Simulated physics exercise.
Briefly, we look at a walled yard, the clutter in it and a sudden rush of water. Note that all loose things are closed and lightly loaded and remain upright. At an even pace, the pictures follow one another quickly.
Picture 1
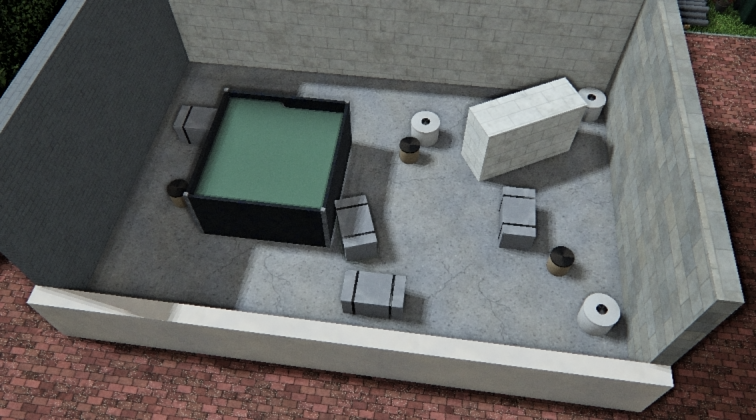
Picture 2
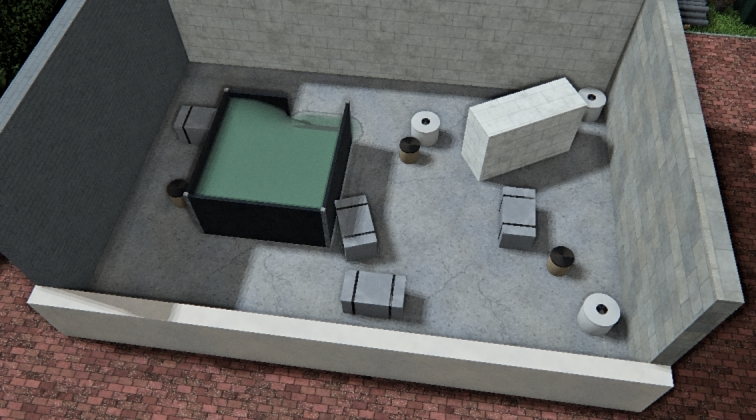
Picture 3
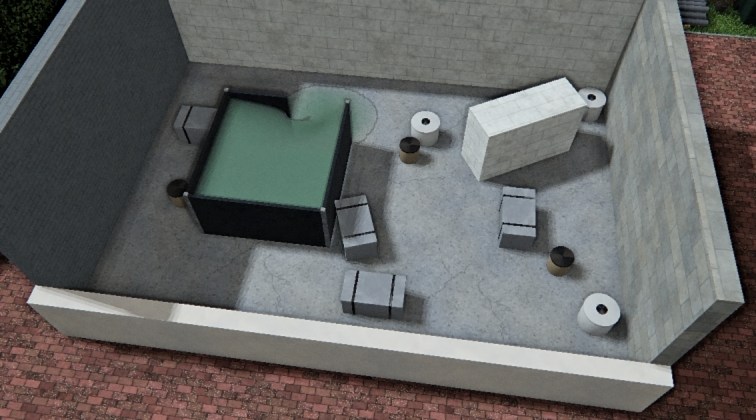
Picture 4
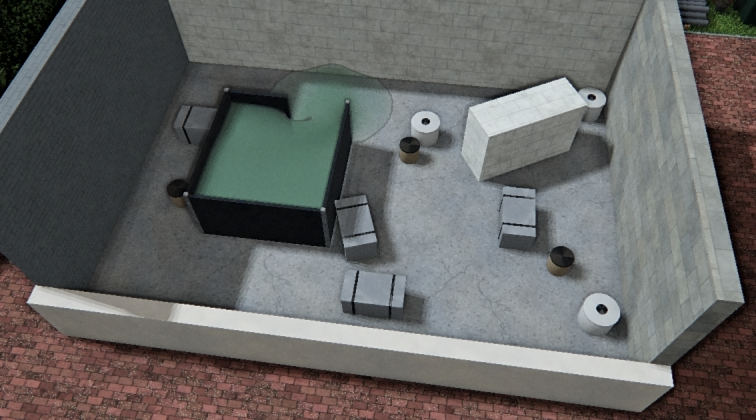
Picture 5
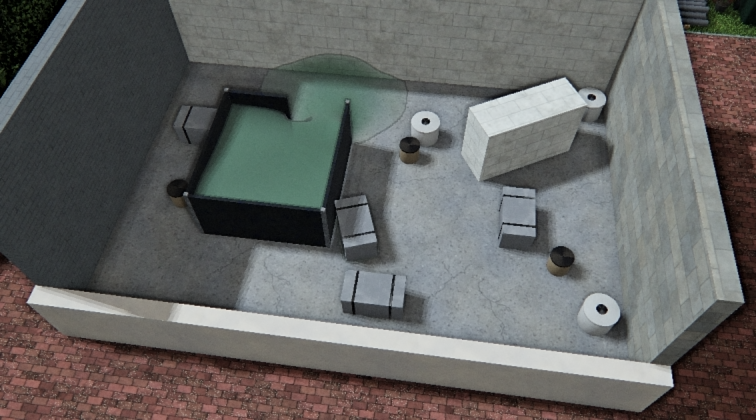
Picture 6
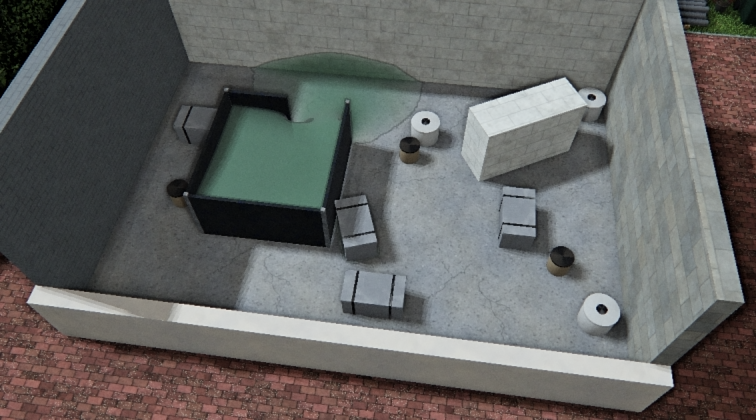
We see a walled yard scattered with blocks and cylinders as green water in a dark square tank at left escapes through a gap at its back, spreading across the floor to the rear wall while the scattered objects stay still.
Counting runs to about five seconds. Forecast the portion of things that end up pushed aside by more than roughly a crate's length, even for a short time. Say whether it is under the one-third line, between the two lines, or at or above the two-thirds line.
Looks to me like between one and two in three get shifted a long way.
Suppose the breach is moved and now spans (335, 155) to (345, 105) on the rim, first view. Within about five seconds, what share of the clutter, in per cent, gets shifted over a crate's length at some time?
Estimate: Close to 70 per cent.
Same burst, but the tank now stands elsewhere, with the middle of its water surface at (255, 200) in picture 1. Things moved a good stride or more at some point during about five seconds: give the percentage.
Estimate: Close to 50 per cent.
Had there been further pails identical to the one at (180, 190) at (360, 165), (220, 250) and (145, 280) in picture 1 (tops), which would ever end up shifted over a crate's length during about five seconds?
Stays put, stays put, shoved clear.
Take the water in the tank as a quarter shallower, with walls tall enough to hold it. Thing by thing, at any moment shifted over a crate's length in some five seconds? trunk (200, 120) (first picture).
Going by the pictures, I'd say it made the full stretch.
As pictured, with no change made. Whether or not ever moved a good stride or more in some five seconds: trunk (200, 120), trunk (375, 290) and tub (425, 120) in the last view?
Per the list: First traveled a good way, second remained close, third remained close.
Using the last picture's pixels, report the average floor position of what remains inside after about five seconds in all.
Roughly at (404, 248).
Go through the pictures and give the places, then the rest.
The first frame shows a pail at (410, 144) rests on the ground; a tub at (426, 122), on the bottom; 0 of 10 have shifted.
The second frame shows a pail at (410, 144) rests on the ground; a tub at (426, 122), on the bottom; 0 of 10 have shifted.
The third frame shows a pail at (410, 144) rests on the ground; a tub at (426, 122), on the bottom; 0 of 10 have shifted.
The fourth frame shows a pail at (410, 144) rests on the ground; a tub at (426, 122), on the bottom; 0 of 10 have shifted.
The fifth frame shows a pail at (410, 144), on the bottom; a tub at (426, 122), on the bottom; 0 of 10 have shifted.
The sixth frame shows a pail at (410, 144) rests on the ground; a tub at (426, 122), on the bottom; 0 of 10 have shifted.
A moment on, 0 of 10 are well off their spots; 0 afloat.
Next, 0 of 10 are well off their spots; 1 afloat.
Later, 3 of 10 are well off their spots; 2 afloat.
In the end, 4 of 10 are well off their spots, and 4 have been at some point; 3 afloat.
